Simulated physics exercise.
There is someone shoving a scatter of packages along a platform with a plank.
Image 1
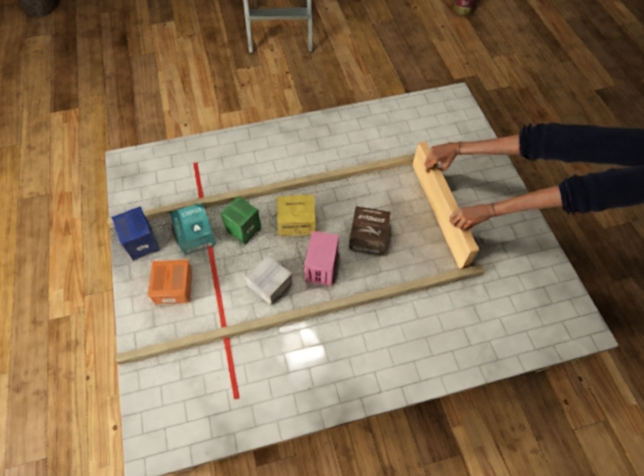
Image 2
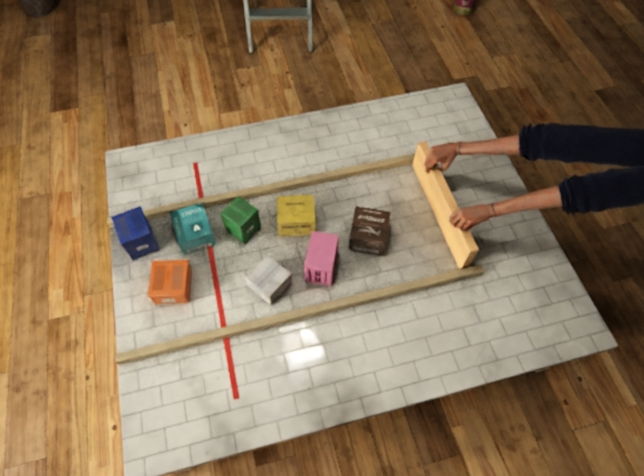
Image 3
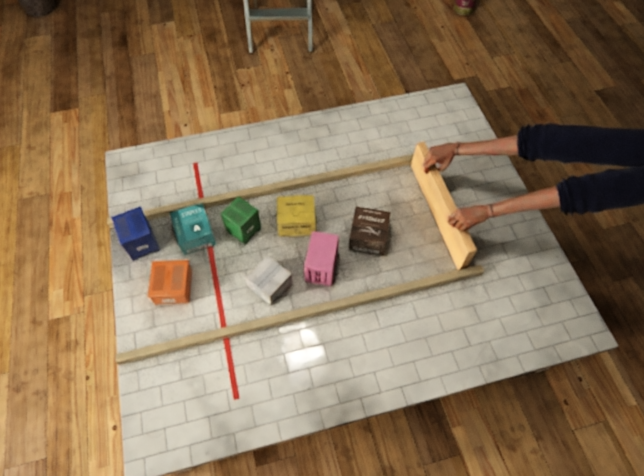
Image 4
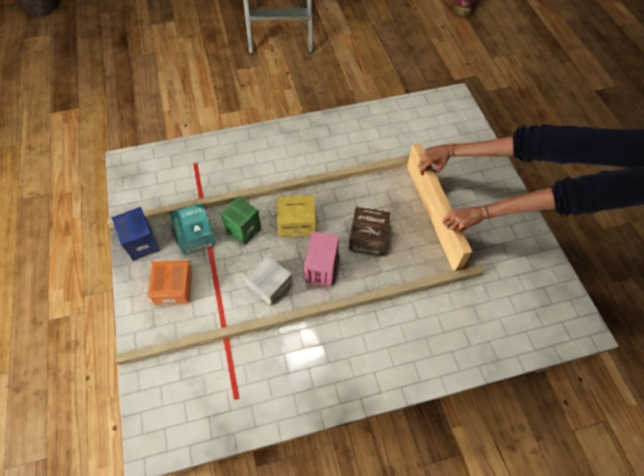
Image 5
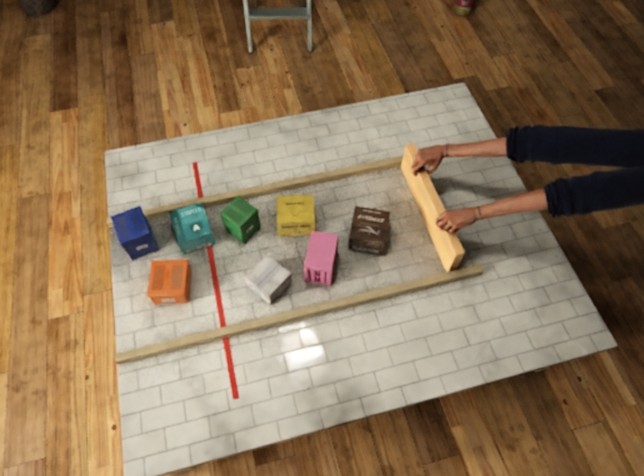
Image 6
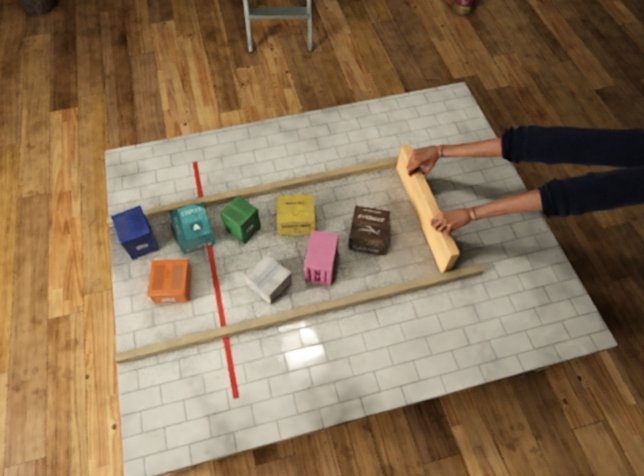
Two dark-sleeved arms reach in from the right over a pale, brick-patterned platform on a wooden floor, seen from above at an angle, with a metal stepladder's feet beyond. Between two wooden rails lie blue, turquoise, green, yellow and brown boxes, with orange, white and pink ones nearer, and red tape crossing toward the left. The hands slide the plank slightly left, not touching the motionless boxes, while the camera stays still.
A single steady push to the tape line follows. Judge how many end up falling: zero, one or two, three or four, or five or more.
My judgement: One or two.
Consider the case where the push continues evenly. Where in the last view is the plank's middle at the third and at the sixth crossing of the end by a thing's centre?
The middle sits near (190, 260) at the first moment and near (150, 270) at the second.
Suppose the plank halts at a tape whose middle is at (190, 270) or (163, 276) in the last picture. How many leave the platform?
Respectively 3 and 5.
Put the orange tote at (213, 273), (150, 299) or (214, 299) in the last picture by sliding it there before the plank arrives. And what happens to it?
Taking the places in order, it keeps its place, then falls away, then falls away.
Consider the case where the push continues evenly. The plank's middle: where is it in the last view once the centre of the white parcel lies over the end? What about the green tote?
White parcel over the end: About (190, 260). Green tote over the end: About (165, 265).
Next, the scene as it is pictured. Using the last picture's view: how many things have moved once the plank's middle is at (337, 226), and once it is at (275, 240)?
First 3 and then 7.
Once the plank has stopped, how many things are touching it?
Well, it touches 2.
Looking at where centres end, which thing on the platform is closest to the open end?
The turquoise box finishes nearest.
Early on, none off yet; blue tote at rest near (136, 233); orange tote at rest near (171, 282); turquoise box at rest near (193, 228).
A while later, none off yet; blue tote at rest near (136, 233); orange tote at rest near (171, 282); turquoise box travelled a little near (187, 228).
Finally, the number that fall off is one or two; lost, blue tote.
